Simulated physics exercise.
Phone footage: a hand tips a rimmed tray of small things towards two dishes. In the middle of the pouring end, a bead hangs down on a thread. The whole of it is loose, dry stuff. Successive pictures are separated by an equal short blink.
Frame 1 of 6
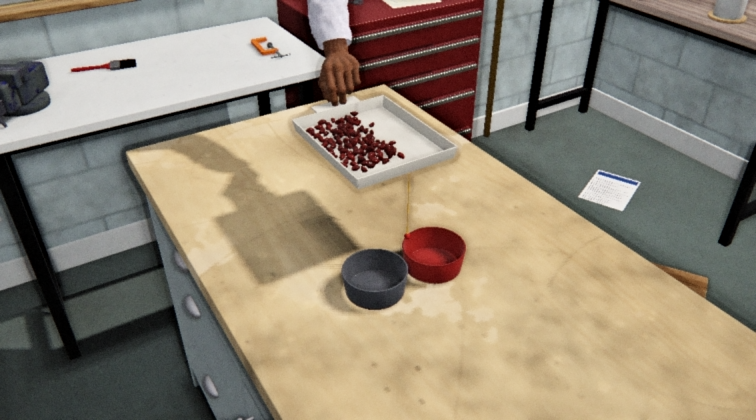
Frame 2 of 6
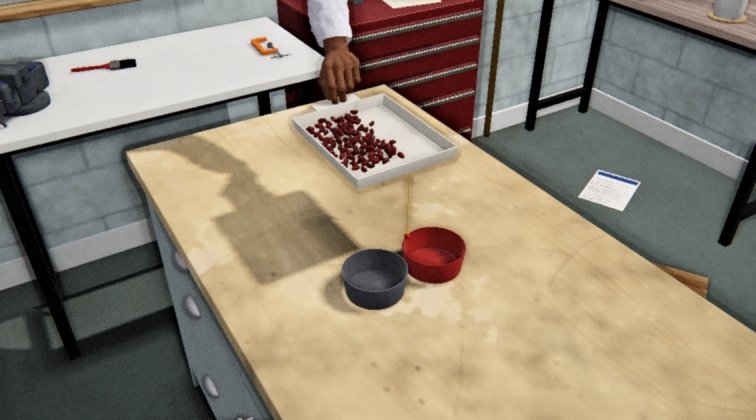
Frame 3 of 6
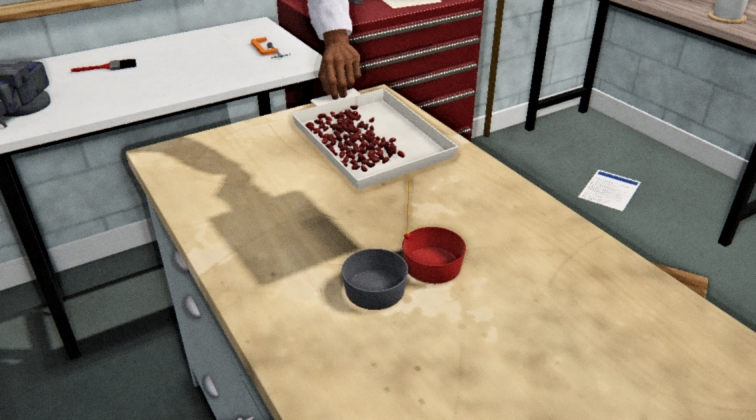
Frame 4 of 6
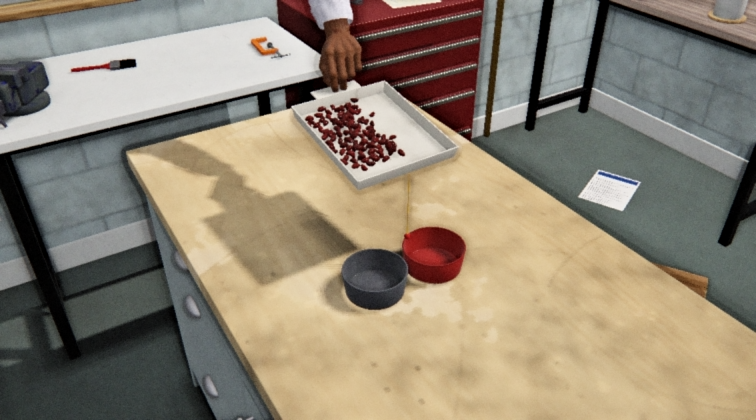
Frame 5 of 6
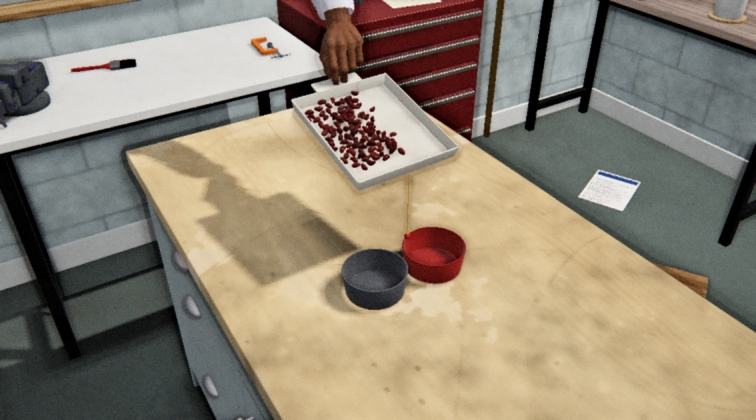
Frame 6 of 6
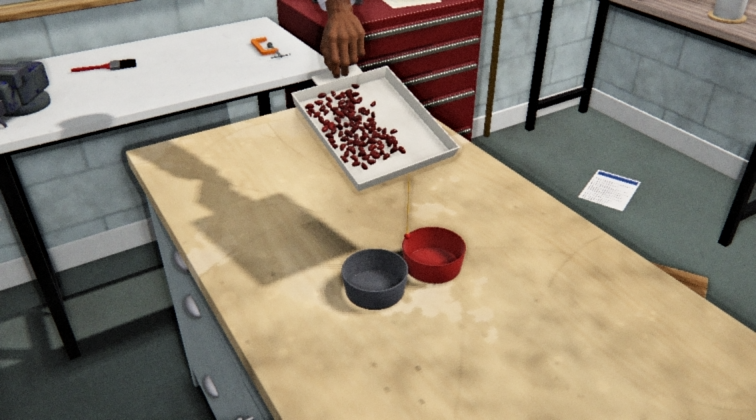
At the start, a hand holds the far edge of a pale rimmed tray of dark red beans above a wooden workbench, with a grey dish and a red dish in front. The hand then gradually raises the far end, tilting the tray towards the dishes, while the beans stay clustered together.
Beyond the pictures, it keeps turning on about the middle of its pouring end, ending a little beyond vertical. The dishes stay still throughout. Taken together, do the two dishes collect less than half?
No, they get the bigger share.
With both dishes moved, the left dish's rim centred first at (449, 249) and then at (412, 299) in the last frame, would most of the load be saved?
Catch, run one: Below the halfway mark; run two: Below the halfway mark.
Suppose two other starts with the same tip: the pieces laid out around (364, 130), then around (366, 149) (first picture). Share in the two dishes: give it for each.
Roughly 70 % and then 70 %.
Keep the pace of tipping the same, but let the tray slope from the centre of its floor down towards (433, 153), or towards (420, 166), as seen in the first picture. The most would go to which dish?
Result of try 1 is the right side, of try 2 the right side.
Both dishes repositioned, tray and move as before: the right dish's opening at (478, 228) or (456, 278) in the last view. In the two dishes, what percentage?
About 30 per cent first, then about 30 per cent.
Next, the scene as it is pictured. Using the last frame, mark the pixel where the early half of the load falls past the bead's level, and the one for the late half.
Starting near (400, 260), moving on to near (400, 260).
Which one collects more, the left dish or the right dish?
It's the left side.
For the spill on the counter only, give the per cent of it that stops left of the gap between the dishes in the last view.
20 per cent, about.
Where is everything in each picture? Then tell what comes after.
In the first picture, corners of the pouring end near (358, 177) and (454, 146), level; middle of the load near (355, 141), kidney beans; left dish near (392, 297); right dish near (452, 271); bead on its thread near (407, 236).
In the second picture, corners of the pouring end near (358, 178) and (454, 146), level; middle of the load near (355, 140).
In the third picture, corners of the pouring end near (359, 178) and (455, 146), tipped barely, lowest at the left corner; middle of the load near (356, 138).
In the fourth picture, corners of the pouring end near (359, 179) and (455, 146), tipped a little, lowest at the left corner; middle of the load near (356, 134).
In the fifth picture, corners of the pouring end near (359, 180) and (456, 146), tipped a little, lowest at the left corner; middle of the load near (356, 130).
In the sixth picture, corners of the pouring end near (360, 182) and (456, 146), tipped clearly, lowest at the left corner; middle of the load near (356, 126); left dish near (392, 297); right dish near (452, 271).
Shortly afterwards, tray tipped steeply; the whole lot on the tray.
Next, tray tipped right over; near two thirds on the tray; a little in the left dish; only a few in the right dish; only a few outside both; near a quarter in the air.
Some moments later, tray tipped past a quarter turn; near half in the left dish; near a quarter in the right dish; near a third outside both.
In the end, tray tipped past a quarter turn; near half in the left dish; near a quarter in the right dish; near a third outside both.
